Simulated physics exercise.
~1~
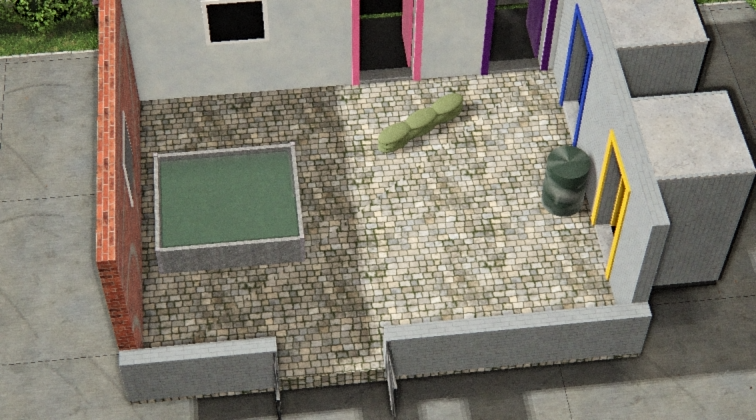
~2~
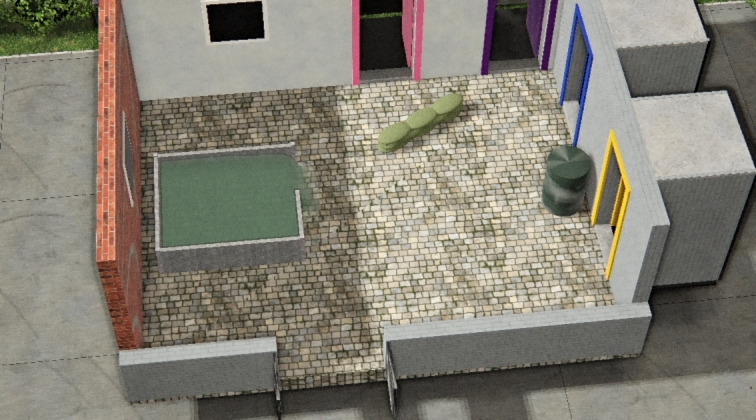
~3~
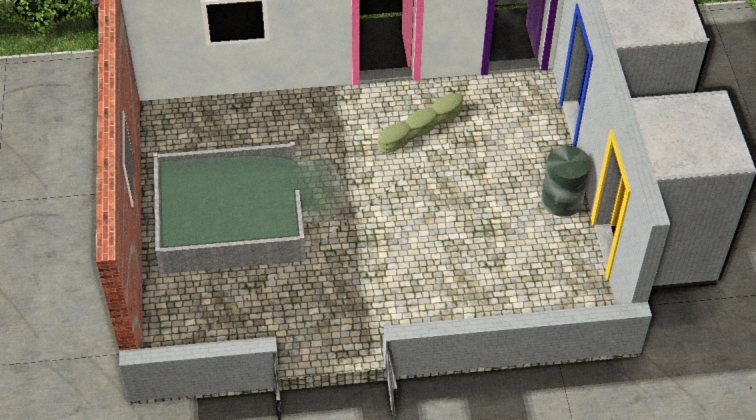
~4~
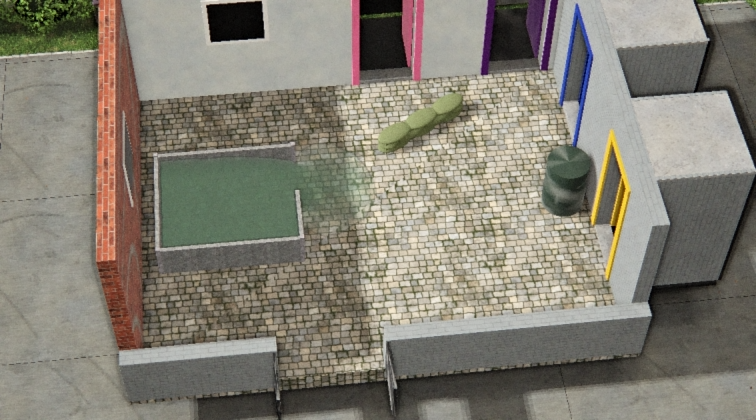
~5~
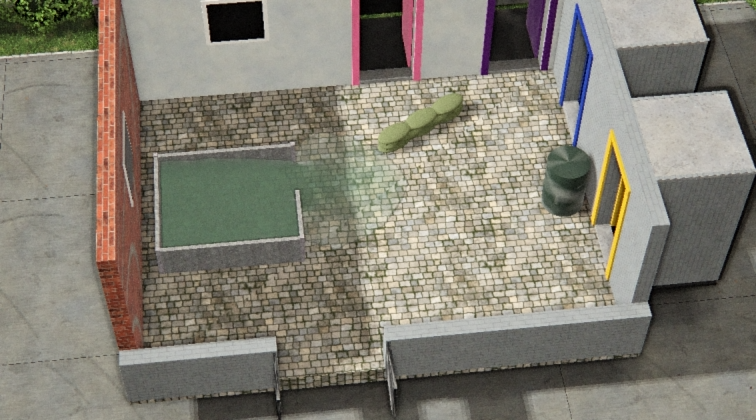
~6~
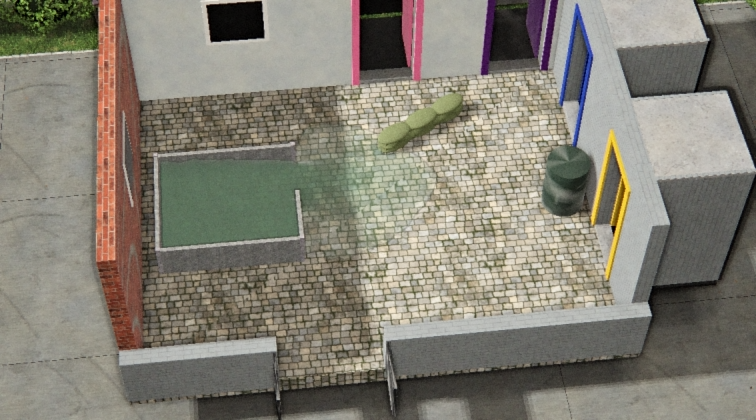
In this clip, a tank of green water stands in a paved courtyard until part of its right wall disappears, and water pours through the gap, spreading rightward across the paving in a thin, widening sheet near the green sandbags.
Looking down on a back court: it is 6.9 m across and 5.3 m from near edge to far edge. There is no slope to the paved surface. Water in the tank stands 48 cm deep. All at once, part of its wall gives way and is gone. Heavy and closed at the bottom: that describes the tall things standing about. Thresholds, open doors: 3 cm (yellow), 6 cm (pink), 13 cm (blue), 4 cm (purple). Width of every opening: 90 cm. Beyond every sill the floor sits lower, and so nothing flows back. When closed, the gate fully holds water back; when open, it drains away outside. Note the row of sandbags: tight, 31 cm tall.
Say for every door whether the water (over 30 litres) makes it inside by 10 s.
In the end at the yellow door the limit will be outstripped; at the pink door the limit will be outstripped; at the blue door the limit will not be outstripped; at the purple door the limit will be outstripped.
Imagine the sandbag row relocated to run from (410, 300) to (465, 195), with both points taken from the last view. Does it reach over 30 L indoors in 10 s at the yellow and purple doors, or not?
So the yellow door comes out low enough while the purple door comes out too high.
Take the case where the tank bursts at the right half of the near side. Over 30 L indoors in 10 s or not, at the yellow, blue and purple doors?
Outcomes - yellow: Not exceeded, blue: Not exceeded, purple: Not exceeded.
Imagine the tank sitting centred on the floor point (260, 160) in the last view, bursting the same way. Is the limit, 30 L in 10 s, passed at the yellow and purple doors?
So the yellow door keeps within it and the purple door tops the limit.
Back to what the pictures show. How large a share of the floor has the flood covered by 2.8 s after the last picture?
Some 55 per cent of the floor is wet.
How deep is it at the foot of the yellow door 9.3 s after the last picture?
Roughly 6.5 centimetres.
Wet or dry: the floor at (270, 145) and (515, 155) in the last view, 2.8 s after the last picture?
I'd call them spared and then drenched.
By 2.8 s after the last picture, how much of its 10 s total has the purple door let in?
Fraction in by then: Around 0 per cent.
Then, 0.7 s after the last picture water covers 25 % of the floor and is deepest (27 cm) near (304, 184); yellow door not reached, pink door not reached, blue door not reached, purple door not reached.
Then, 1.5 s after the last picture water covers 40 % of the floor and is deepest (23 cm) near (380, 151); yellow door not reached, pink door 7 cm at the sill, 12 L in, blue door 12 cm at the sill, 0 L in, purple door not reached.
Then, 2.8 s after the last picture water covers 55 % of the floor and is deepest (18 cm) near (555, 87); yellow door 9 cm at the sill, 18 L in, pink door 9 cm at the sill, 54 L in, blue door 12 cm at the sill, 1 L in, purple door 7 cm at the sill, 1 L in.
Then, 5.3 s after the last picture water covers 55 % of the floor and is deepest (11 cm) near (446, 88); yellow door 6 cm at the sill, 45 L in, pink door 8 cm at the sill, 81 L in, blue door 8 cm at the sill, 1 L in, purple door 10 cm at the sill, 61 L in.
Then, 9.3 s after the last picture water covers 80 % of the floor and is deepest (10 cm) near (620, 332); yellow door 6 cm at the sill, 74 L in, pink door 4 cm at the sill, 89 L in, blue door 5 cm at the sill, 1 L in, purple door 6 cm at the sill, 115 L in.
